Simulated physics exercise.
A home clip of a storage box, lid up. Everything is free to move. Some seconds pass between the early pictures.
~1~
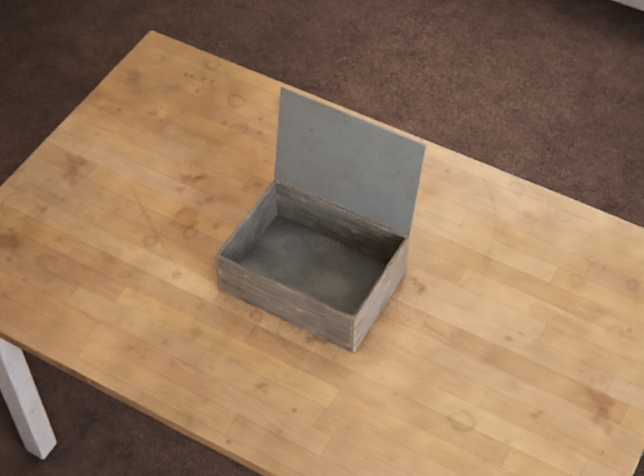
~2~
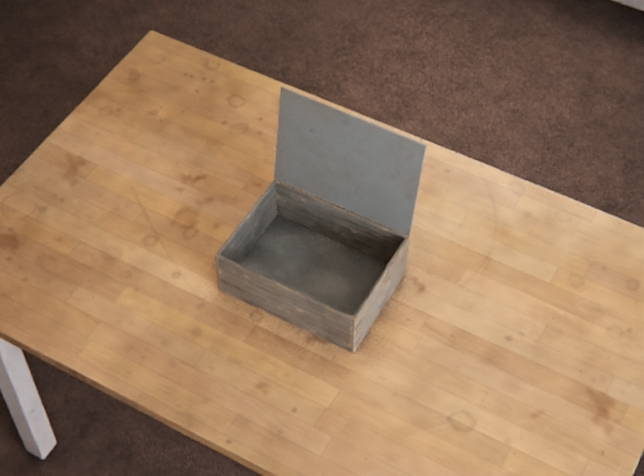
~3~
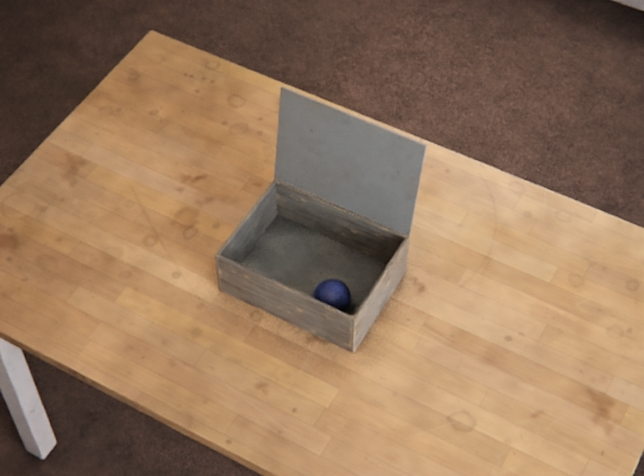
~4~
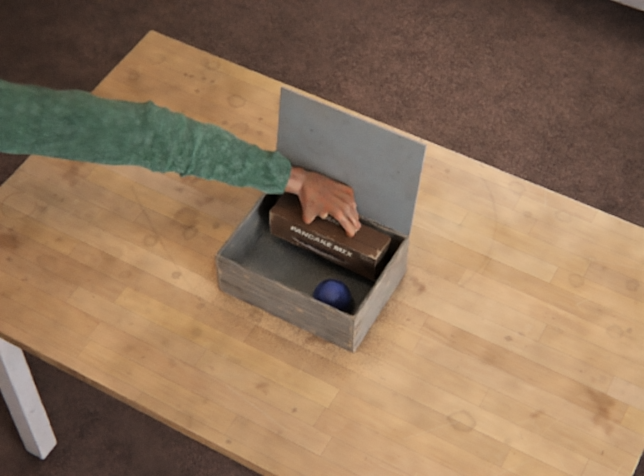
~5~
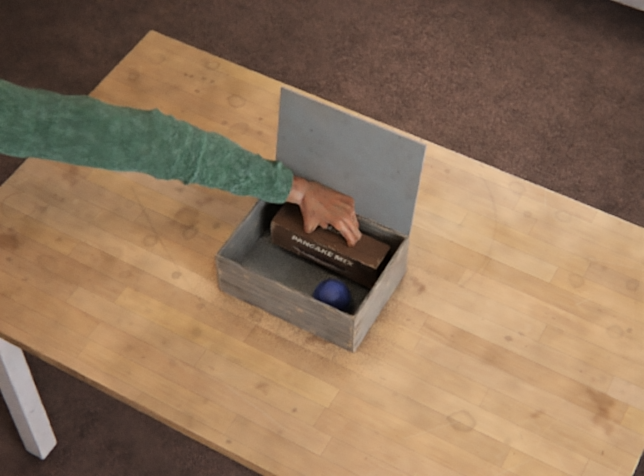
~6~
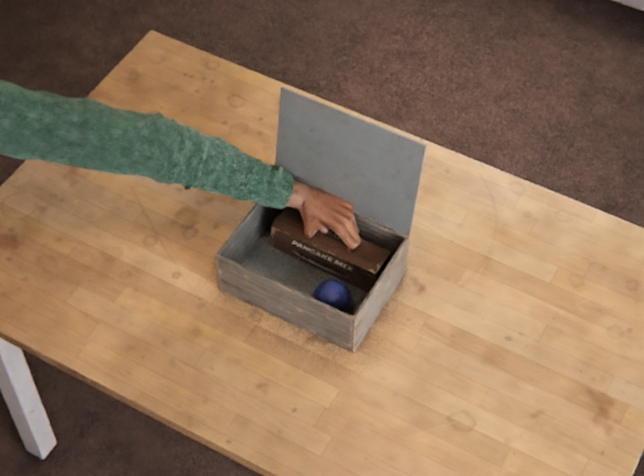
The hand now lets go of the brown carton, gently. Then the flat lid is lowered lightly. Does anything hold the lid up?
Outcome: The lid sits on the rim.
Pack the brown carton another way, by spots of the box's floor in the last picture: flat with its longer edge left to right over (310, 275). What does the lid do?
Then it shuts flat.
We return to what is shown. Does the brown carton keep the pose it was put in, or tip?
It keeps its pose.
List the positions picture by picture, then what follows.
The last thing is not in view yet, in the first picture.
The last thing is not in view yet, in the second picture.
The last thing is not in view yet, in the third picture.
On its way; brown carton (330, 235), in the fourth picture.
On its way; brown carton (330, 245), in the fifth picture.
Put in, still held; brown carton (330, 250), in the sixth picture.
Then, 1.30 s later than the last frame, lid 82° above the rim.
Then, 1.70 s later than the last frame, lid 47° above the rim.
Then, 1.90 s later than the last frame, lid 18° above the rim.
When it is over, lid shut; both as before. End places, in pixels of the last picture, brown carton near (330, 250).
